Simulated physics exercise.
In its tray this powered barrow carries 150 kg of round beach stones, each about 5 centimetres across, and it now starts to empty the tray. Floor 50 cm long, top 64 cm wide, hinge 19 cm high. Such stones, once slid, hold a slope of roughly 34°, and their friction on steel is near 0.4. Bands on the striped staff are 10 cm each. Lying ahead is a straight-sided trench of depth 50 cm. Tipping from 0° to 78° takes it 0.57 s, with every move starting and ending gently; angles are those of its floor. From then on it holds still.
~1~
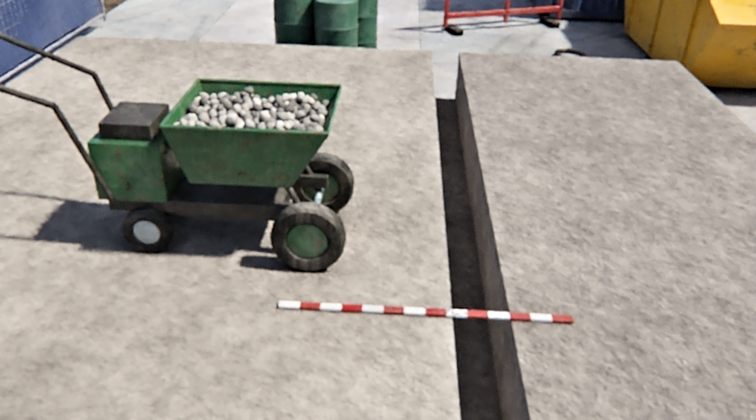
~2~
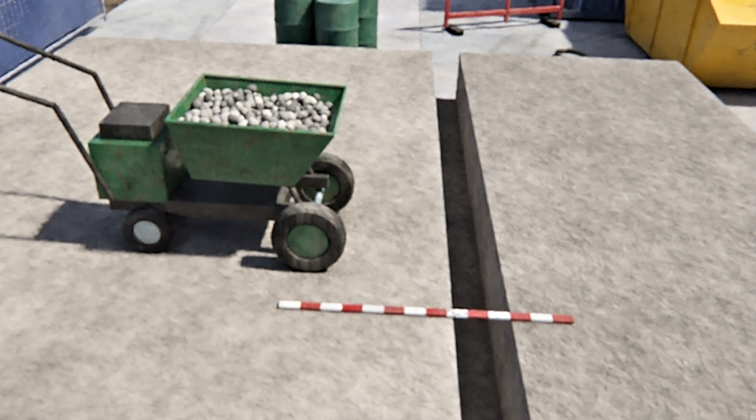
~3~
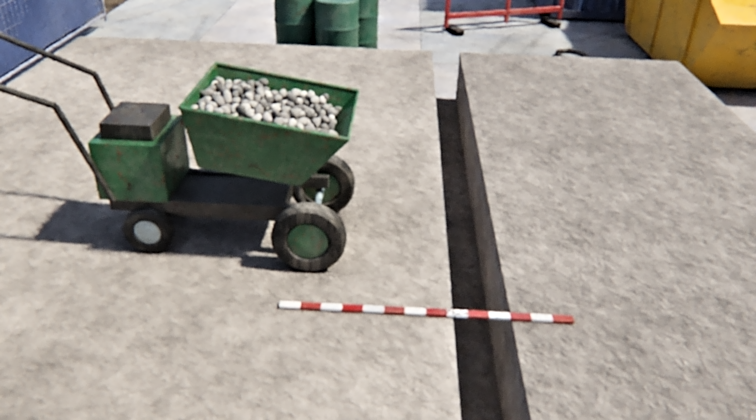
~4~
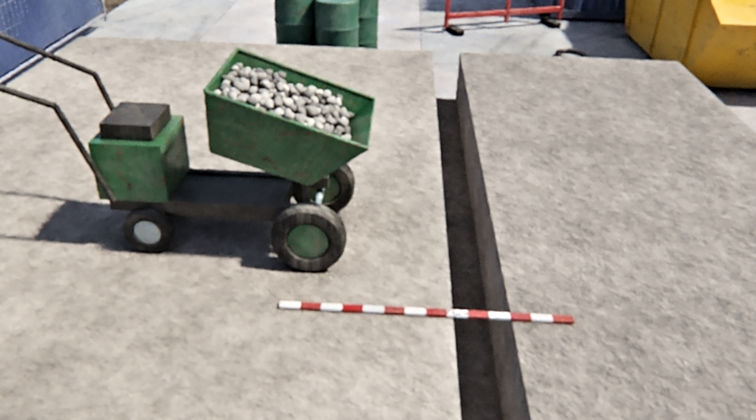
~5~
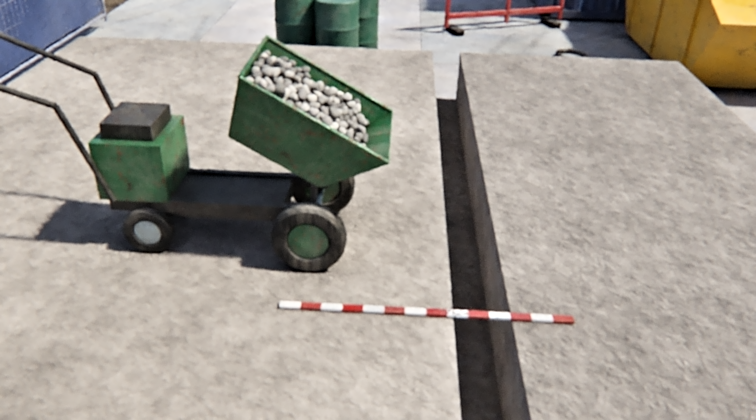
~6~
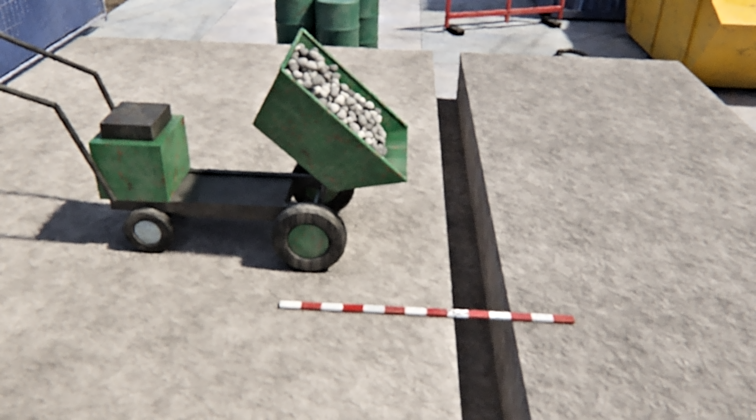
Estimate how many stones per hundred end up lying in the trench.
67 %.
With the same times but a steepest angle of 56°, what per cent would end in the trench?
It would be close to 35 percent.
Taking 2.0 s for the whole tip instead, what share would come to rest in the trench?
It'd be some 95 per cent.
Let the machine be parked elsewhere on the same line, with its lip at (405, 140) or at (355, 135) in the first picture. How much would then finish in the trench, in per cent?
Around 5 and then 40 percent.
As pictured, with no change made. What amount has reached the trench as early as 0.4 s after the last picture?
50 per cent, give or take.
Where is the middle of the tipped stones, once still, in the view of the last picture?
The resting stones are centred at roughly (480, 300).
Then, 0.1 s after the last picture the floor is at 66°, 100 % in the tray; the foremost stones are at (424, 194).
Then, 0.4 s after the last picture the floor is at 78°, 41 % in the tray, 3 % short of the trench, 50 % in the trench, 6 % past the trench; the foremost stones are at (526, 197).
Then, 0.7 s after the last picture the floor is at 78°, 4 % in the tray, 2 % short of the trench, 61 % in the trench, 33 % past the trench; the foremost stones are at (727, 263).
Then, 2.7 s after the last picture the floor is at 78°, 0 % in the tray, 67 % in the trench, 33 % past the trench; the foremost stones are past the picture's edge.
